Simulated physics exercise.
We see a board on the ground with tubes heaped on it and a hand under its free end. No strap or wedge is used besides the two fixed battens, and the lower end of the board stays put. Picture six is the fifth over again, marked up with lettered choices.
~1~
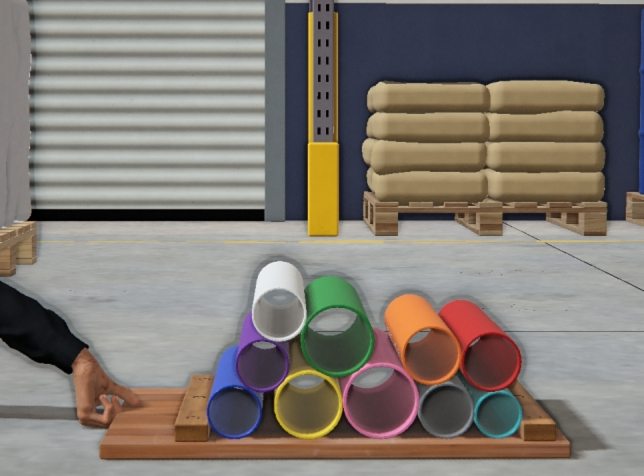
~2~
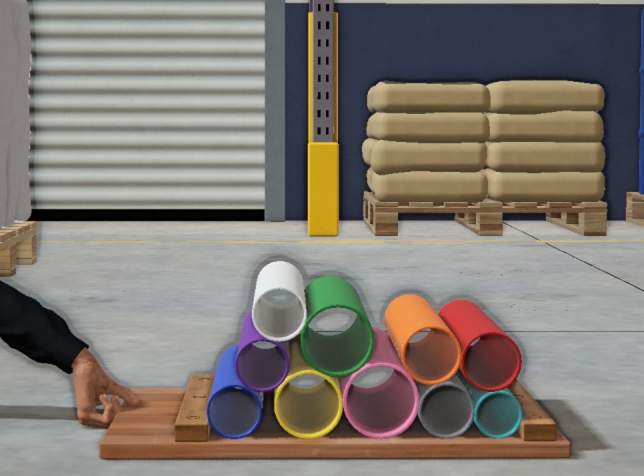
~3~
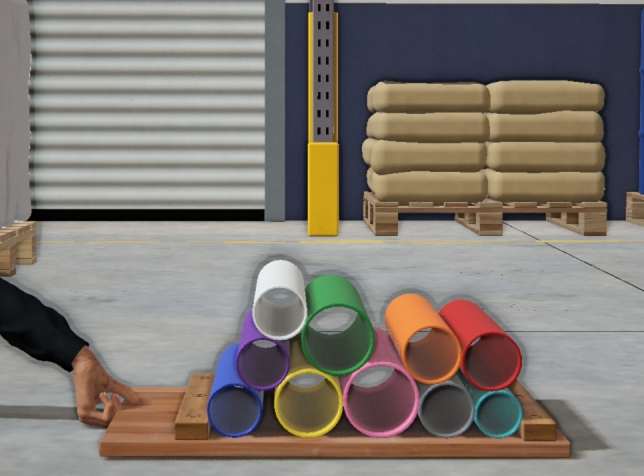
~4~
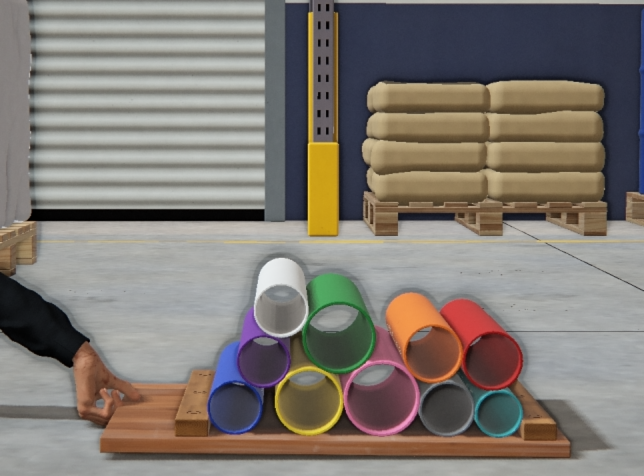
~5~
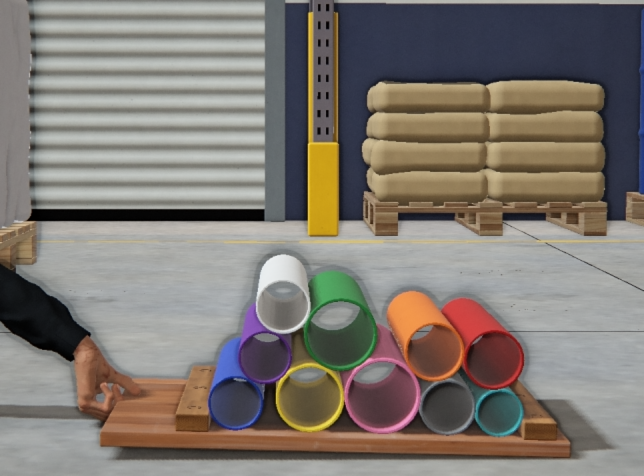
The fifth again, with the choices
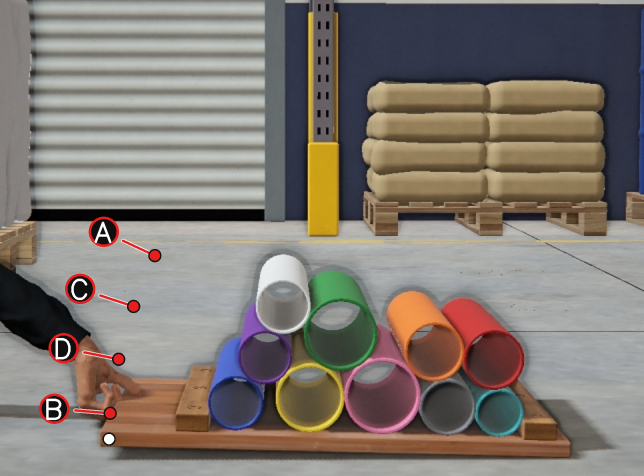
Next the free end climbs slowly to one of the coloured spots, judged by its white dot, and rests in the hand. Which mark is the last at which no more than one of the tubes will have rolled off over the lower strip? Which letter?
Mark D is as high as it can go.
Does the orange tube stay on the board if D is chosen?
Yes.
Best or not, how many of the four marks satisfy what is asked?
The number is two.
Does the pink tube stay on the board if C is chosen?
Yes, with C.
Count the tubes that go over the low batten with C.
At C the number is two.
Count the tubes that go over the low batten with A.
It comes to two.
On the marked copy, A at (155, 256); B at (110, 413); C at (133, 307); D at (119, 359); the white dot at (109, 439).
Following D. Soon after the start, board at 11°.
Later, board at 12°.
In the end, board at 12°, one over the low batten (red).
As for the rest, A two over the low batten (orange, red); B none over the low batten; C two over the low batten (orange, red).
